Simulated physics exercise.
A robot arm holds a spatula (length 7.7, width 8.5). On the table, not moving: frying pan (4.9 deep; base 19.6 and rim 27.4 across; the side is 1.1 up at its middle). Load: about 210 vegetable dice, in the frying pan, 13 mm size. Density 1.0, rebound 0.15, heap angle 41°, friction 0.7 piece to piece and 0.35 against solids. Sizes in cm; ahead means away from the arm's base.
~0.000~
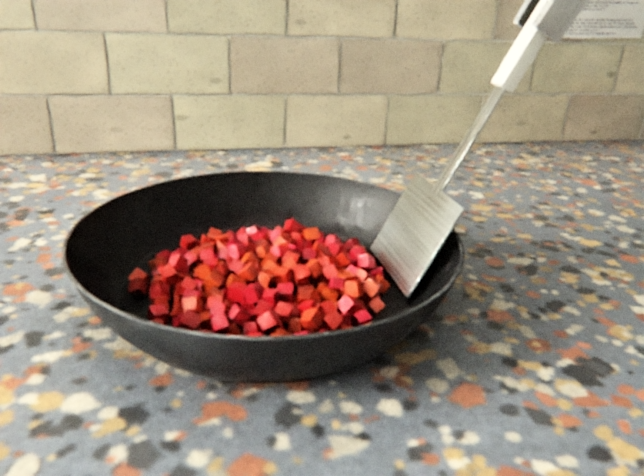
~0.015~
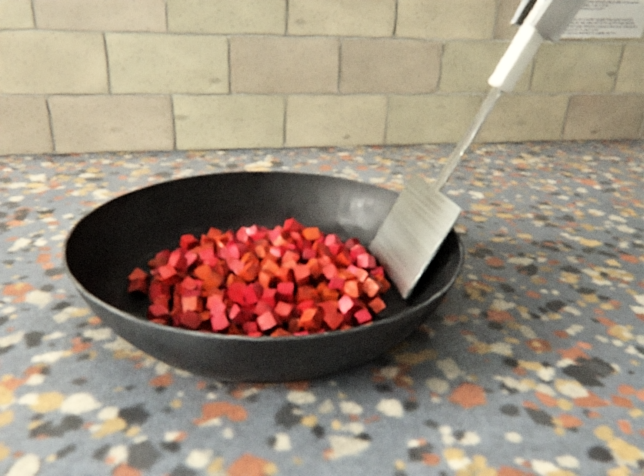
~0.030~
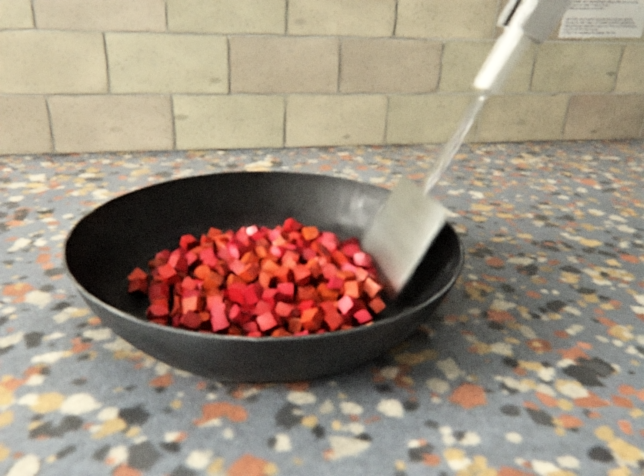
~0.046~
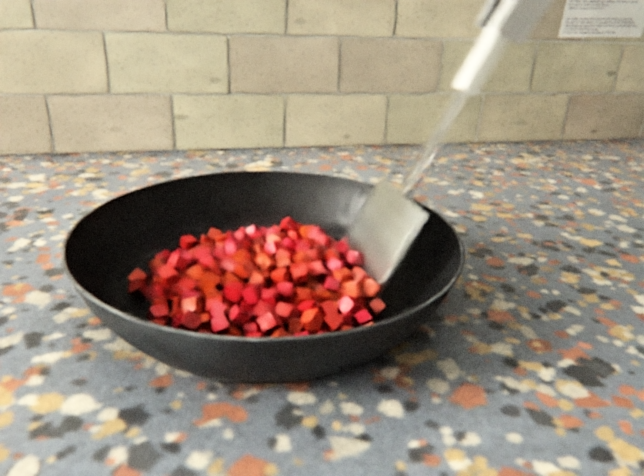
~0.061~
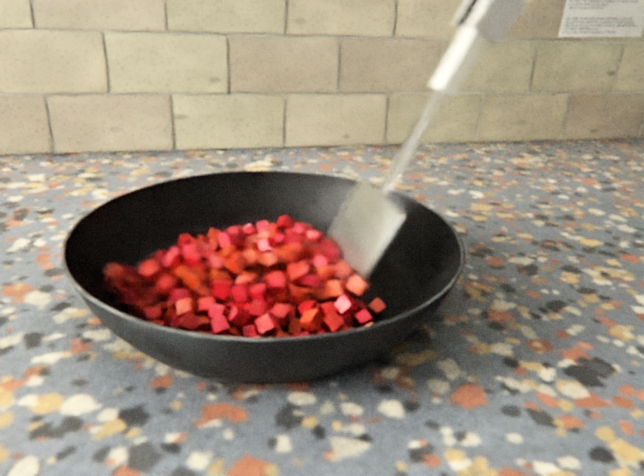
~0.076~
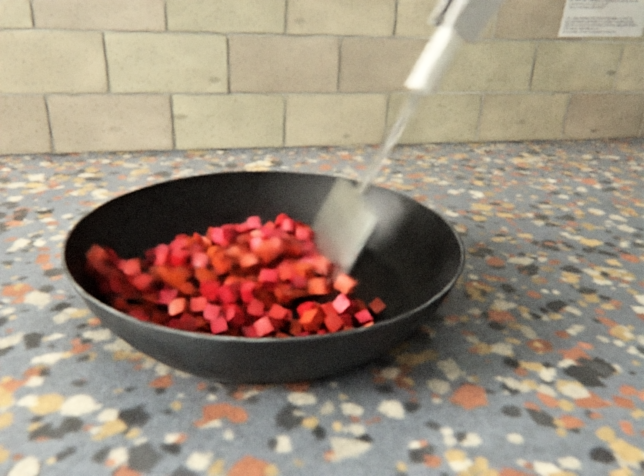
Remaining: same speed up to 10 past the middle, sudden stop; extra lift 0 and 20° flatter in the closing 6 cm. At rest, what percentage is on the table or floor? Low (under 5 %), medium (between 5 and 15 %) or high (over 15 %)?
A high share, over 15 %, ends on the table or floor.
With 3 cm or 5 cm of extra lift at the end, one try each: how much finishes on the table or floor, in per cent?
Some 25 and 20 per cent.
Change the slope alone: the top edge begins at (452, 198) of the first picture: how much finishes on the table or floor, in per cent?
Some 15 per cent.
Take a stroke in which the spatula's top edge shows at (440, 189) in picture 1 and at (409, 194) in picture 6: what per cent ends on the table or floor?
Some 5 per cent.
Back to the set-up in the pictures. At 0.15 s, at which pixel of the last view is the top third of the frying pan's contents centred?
At about (135, 261).
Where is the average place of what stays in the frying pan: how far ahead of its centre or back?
Roughly 5.5 cm ahead.
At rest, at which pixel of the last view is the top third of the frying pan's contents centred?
Near (119, 253).
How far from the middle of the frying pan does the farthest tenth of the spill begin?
About 25 cm.
After 0.11 s, sloping 63°, highest piece 6 above the table; 208 in the frying pan.
After 0.15 s, sloping 58°, highest piece 8 above the table; 205 in the frying pan, 3 on the blade or in flight.
After 0.37 s, sloping 43°, highest piece 6 above the table; 165 in the frying pan, 38 on the table or floor, 5 on the blade or in flight.
After 1.42 s, sloping 43°, highest piece 5 above the table; 165 in the frying pan, 43 on the table or floor.
In the end, 165 in the frying pan, 43 on the table or floor. That is 21 % on the table or floor.
